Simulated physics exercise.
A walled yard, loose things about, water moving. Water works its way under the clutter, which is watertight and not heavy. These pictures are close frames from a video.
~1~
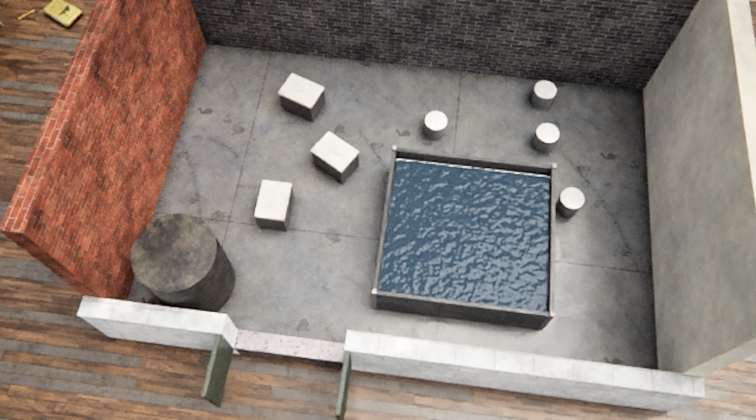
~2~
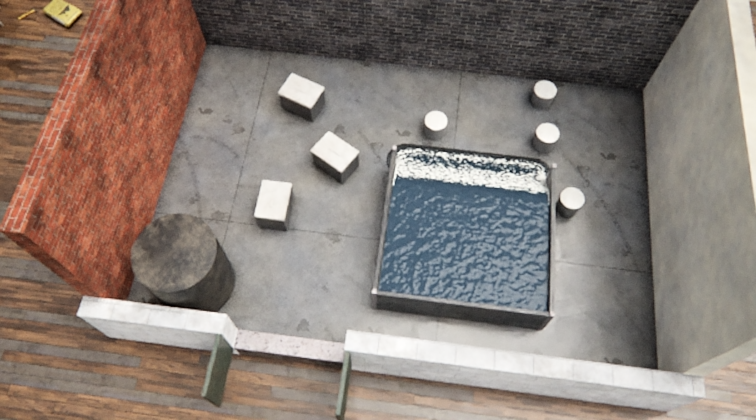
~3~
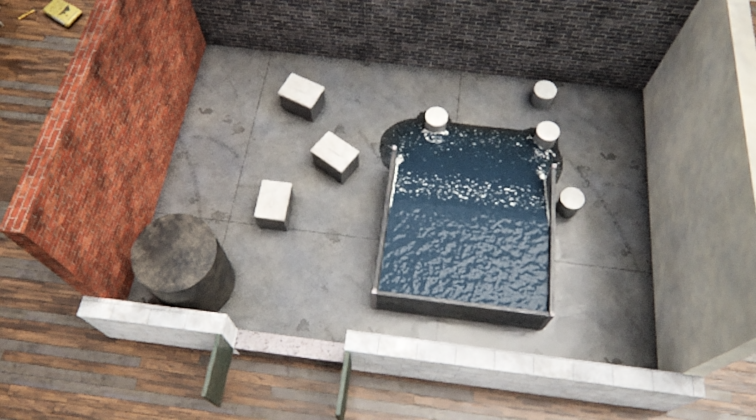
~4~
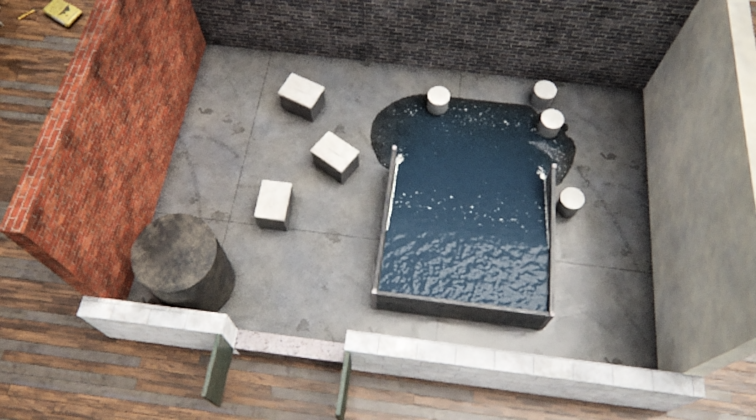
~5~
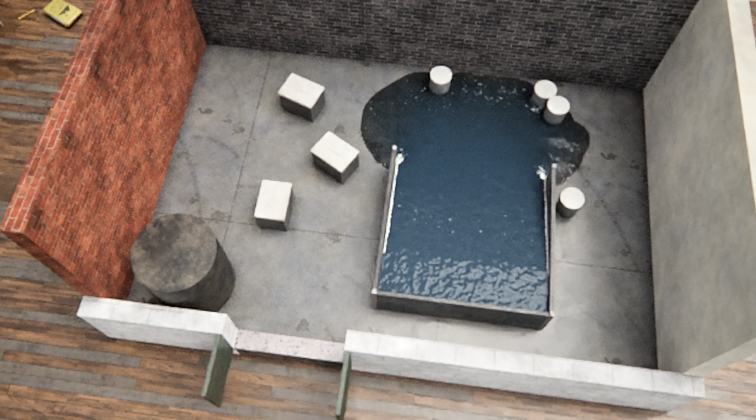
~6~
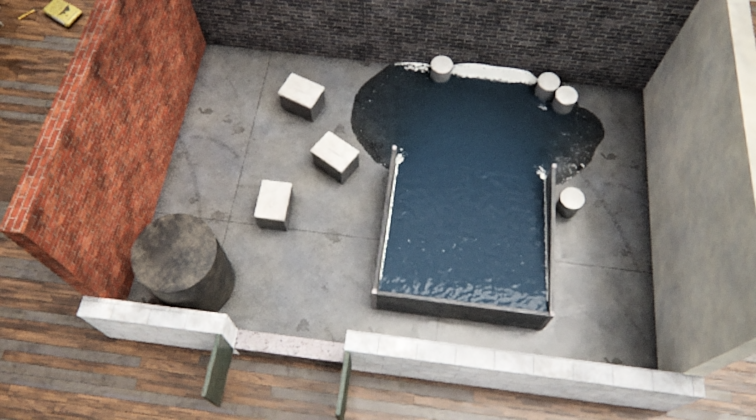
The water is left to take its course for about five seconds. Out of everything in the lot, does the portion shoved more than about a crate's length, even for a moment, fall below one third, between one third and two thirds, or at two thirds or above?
Counting the far movers, it's high - two thirds or more.
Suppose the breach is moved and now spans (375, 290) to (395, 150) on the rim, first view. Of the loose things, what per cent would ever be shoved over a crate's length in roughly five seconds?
Estimate: Close to 60 per cent.
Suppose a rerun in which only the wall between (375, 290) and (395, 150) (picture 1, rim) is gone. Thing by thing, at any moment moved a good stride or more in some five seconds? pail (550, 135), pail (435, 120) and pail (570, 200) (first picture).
Taking them in order, less than that, displaced that much, less than that.
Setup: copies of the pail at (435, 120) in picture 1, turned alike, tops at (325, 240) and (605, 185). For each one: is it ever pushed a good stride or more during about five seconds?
Stays put, displaced.
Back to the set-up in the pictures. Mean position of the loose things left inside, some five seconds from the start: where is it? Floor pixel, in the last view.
On the floor of the last picture, roughly (360, 248).
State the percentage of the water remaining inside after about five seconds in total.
About 100 percent.
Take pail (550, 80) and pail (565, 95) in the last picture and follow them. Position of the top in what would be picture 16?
At about (627, 100) and (647, 112).
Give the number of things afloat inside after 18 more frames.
It adds up to 3.
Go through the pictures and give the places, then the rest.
A pail at (436, 120), on the bottom; a pail at (548, 133) rests on the ground; 0 of 7 have shifted, in the first frame.
A pail at (436, 120) rests on the ground; a pail at (548, 133), on the bottom; 0 of 7 have shifted, in the second frame.
A pail at (437, 116), on the bottom, close to its start; a pail at (548, 131) rests on the ground, close to its start; 1 of 7 have shifted, in the third frame.
A pail at (439, 95), on the bottom, a stride from its start; a pail at (553, 118), on the bottom, close to its start; 2 of 7 have shifted, in the fourth frame.
A pail at (441, 75) rests on the ground, a stride from its start; a pail at (558, 105) rests on the ground, a stride from its start; 2 of 7 have shifted, in the fifth frame.
A pail at (442, 64) floats, a stride from its start; a pail at (567, 95) rests on the ground, a stride from its start; 3 of 7 have shifted, in the sixth frame.
A moment on, 2 of 7 are well off their spots; 3 afloat.
Next, 3 of 7 are well off their spots; 3 afloat.
Later, 4 of 7 are well off their spots; 3 afloat.
In the end, 5 of 7 are well off their spots, and 5 have been at some point; 4 afloat.
